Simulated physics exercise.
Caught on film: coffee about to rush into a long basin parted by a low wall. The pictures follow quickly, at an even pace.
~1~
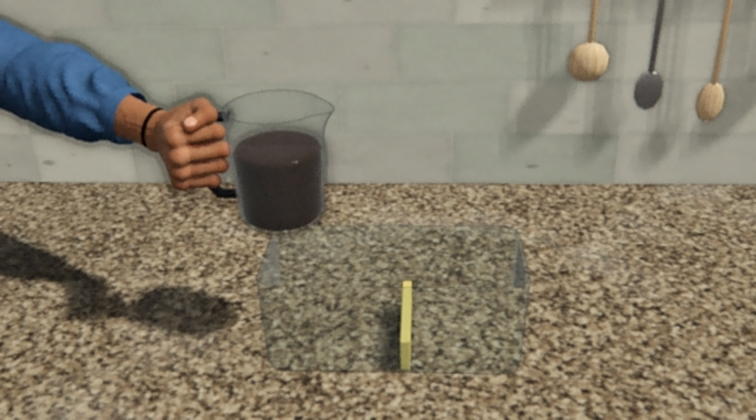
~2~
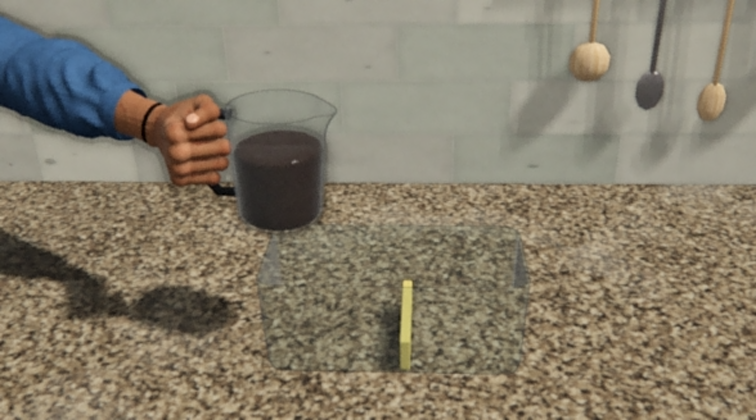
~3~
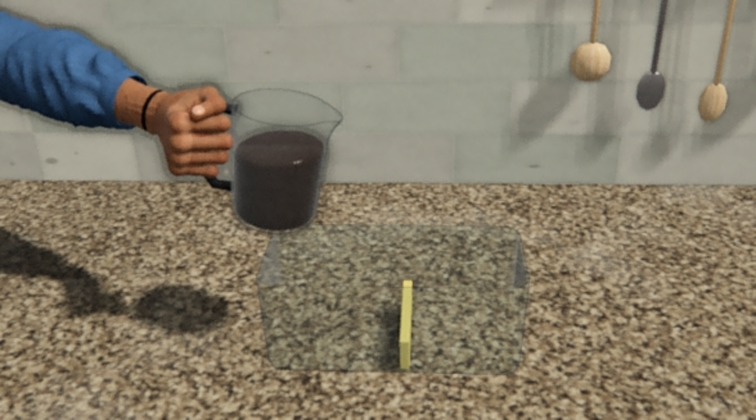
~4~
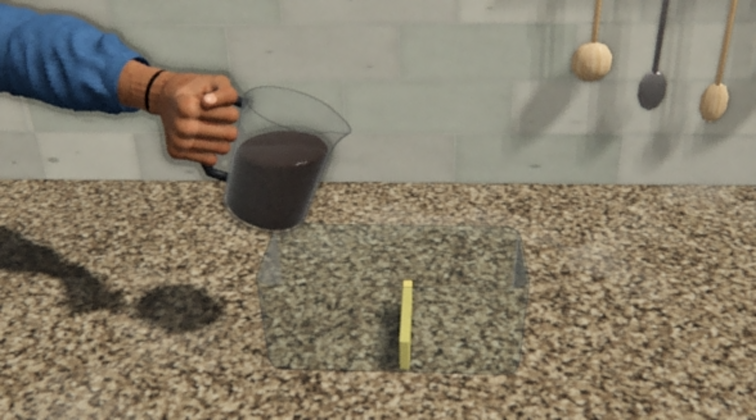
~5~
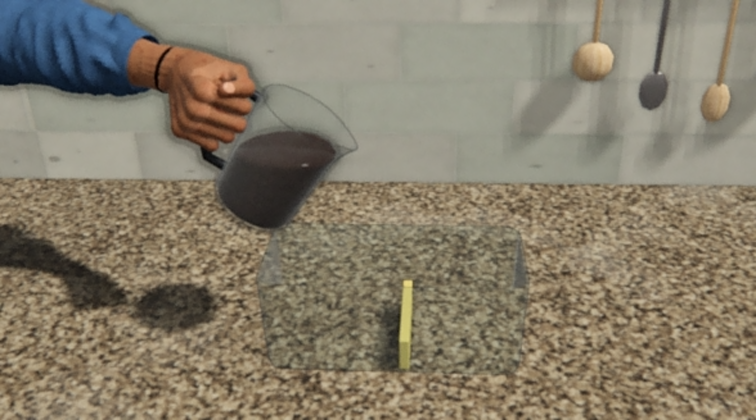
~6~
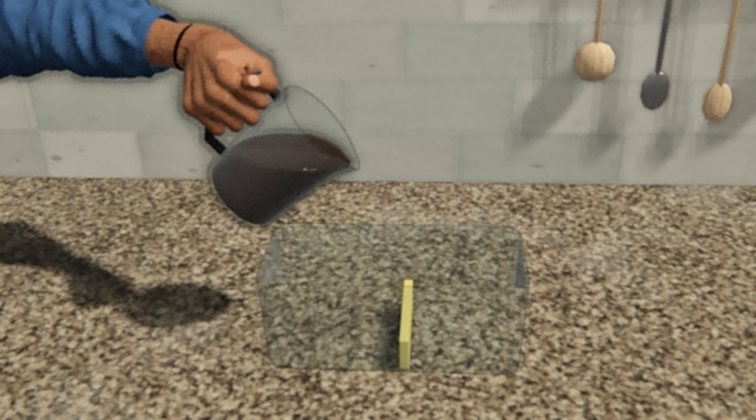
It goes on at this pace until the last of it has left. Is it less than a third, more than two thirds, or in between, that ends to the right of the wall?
The share right of the wall is under a third.
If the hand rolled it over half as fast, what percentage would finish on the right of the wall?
Roughly 40 in a hundred.
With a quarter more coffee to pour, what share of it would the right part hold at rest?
Near 25 %.
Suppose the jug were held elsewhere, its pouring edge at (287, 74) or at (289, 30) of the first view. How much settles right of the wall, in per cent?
Roughly 5 per cent, and 5 per cent.
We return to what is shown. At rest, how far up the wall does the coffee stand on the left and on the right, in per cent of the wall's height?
Left about 60, right about 10.
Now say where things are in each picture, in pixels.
It leans 0°; its right rim is at (334, 108); the coffee meets the walls at (234, 145) and (321, 145); the long basin's rim runs from (266, 255) to (524, 257); the wall's top is at (406, 311), in the first frame.
It leans 2°; its right rim is at (337, 110); the coffee meets the walls at (235, 144) and (322, 145), in the second frame.
It leans 9°; its right rim is at (343, 118); the coffee meets the walls at (237, 145) and (325, 146), in the third frame.
It leans 19°; its right rim is at (351, 130); the coffee meets the walls at (237, 147) and (329, 147), in the fourth frame.
It leans 33°; its right rim is at (358, 147); the coffee meets the walls at (229, 158) and (336, 150), in the fifth frame.
It leans 48°; its right rim is at (360, 167); the coffee meets the walls at (216, 158) and (348, 157), in the sixth frame.
A moment on, the jug is tipped right over and 57 per cent is still to pour, 17 is left of the wall and 3 right of it.
Next, the jug is tipped right over and 11 per cent is still to pour, 72 is left of the wall and 9 right of it.
Then the jug is tipped right over and 0 per cent is still to pour, 84 is left of the wall and 10 right of it.
Later the jug is tipped right over and 0 per cent is still to pour, 84 is left of the wall and 12 right of it.
In the end 83 per cent lies left of the wall, 13 right of it and 4 outside.
